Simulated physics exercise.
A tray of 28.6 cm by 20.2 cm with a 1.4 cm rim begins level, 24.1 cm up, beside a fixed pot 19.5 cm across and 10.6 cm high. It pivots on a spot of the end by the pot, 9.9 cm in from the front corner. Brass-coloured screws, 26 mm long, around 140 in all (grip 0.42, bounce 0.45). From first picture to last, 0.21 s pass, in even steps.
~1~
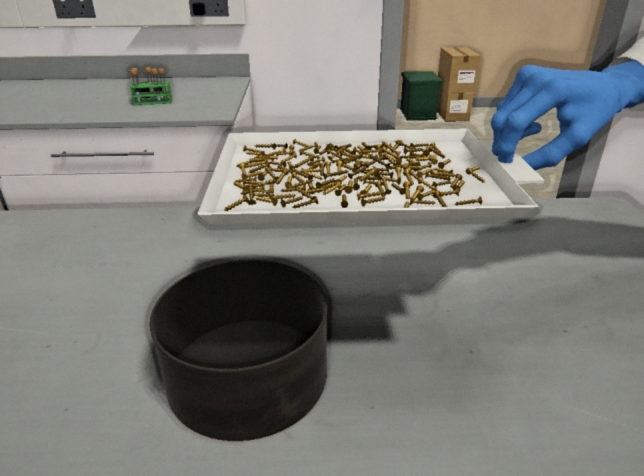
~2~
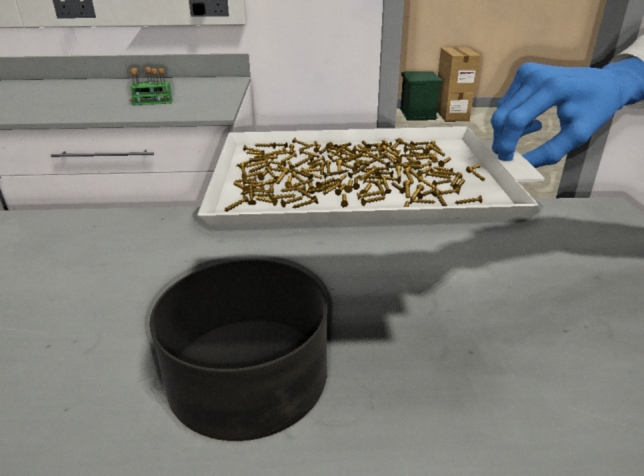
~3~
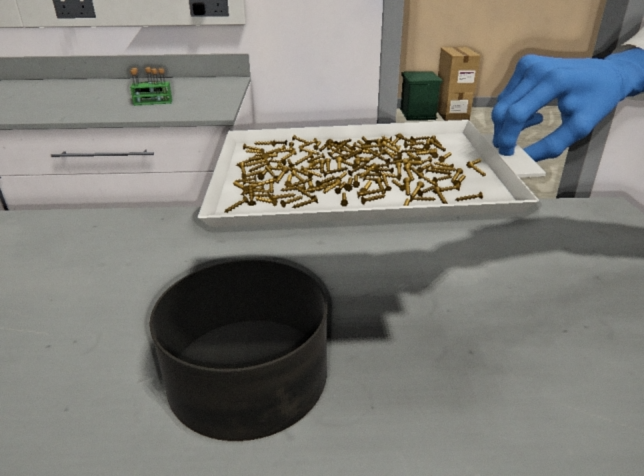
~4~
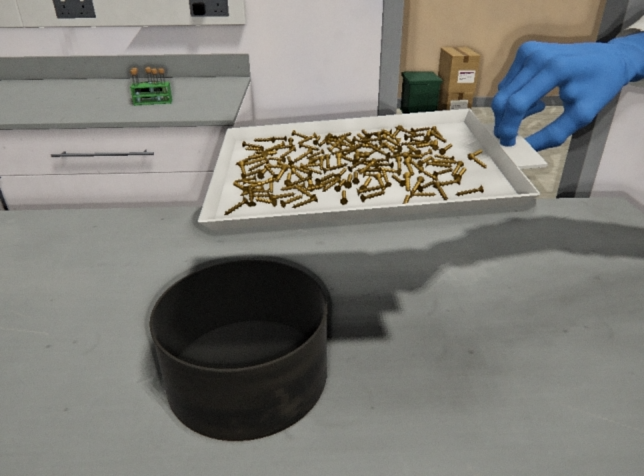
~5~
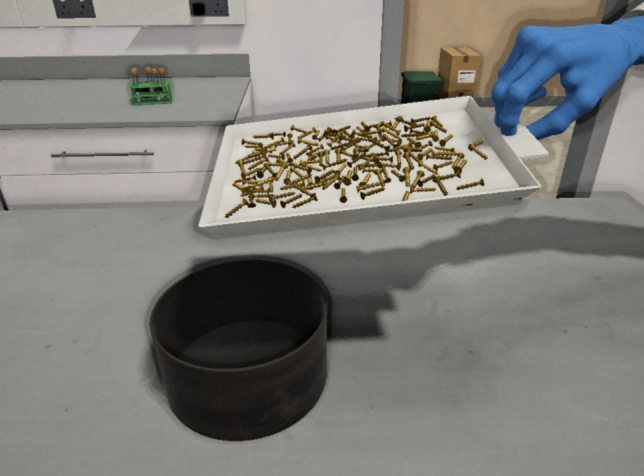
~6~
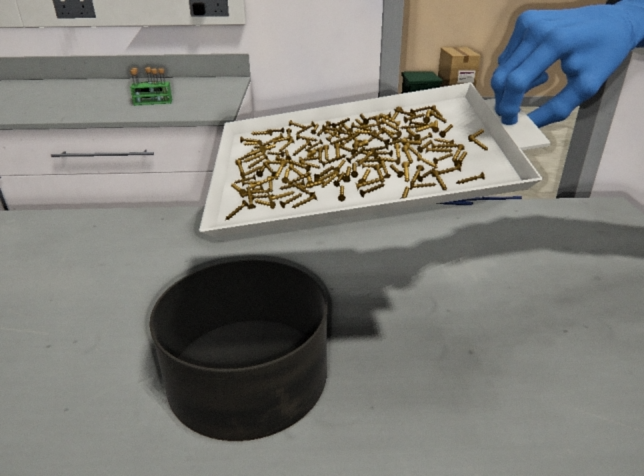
A white tray of brass-coloured screws slowly tilts down leftward as a blue-gloved hand raises its right end.
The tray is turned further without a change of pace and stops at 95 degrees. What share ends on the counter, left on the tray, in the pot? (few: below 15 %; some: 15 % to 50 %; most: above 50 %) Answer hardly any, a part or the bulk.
On the counter: Hardly any; left on the tray: Hardly any; in the pot: The bulk.
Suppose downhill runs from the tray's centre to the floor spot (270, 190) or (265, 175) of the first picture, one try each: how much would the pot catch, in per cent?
Some 70 and 40 per cent.
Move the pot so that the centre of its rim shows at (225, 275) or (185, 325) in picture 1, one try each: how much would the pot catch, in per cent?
About 15 and 95 per cent.
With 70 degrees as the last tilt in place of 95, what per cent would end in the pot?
In that case some 95 per cent.
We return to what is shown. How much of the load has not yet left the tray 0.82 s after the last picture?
About 0 per cent.
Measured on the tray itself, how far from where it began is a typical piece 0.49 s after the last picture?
About 11 cm.
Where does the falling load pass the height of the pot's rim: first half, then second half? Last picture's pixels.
At about (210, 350), then at (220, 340).
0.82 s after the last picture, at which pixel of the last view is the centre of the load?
Near (216, 394).
Then, 0.49 s after the last picture, tilt 51 degrees; the tray holds 90 %, the pot 0 %.
Then, 0.82 s after the last picture, tilt 78 degrees; the tray holds 0 %, the pot 90 %.
Then, 1.24 s after the last picture, tilt 95 degrees; the tray holds 0 %, the pot 95 %.
In the end, counter 5 %, tray 0 %, pot 95 %.
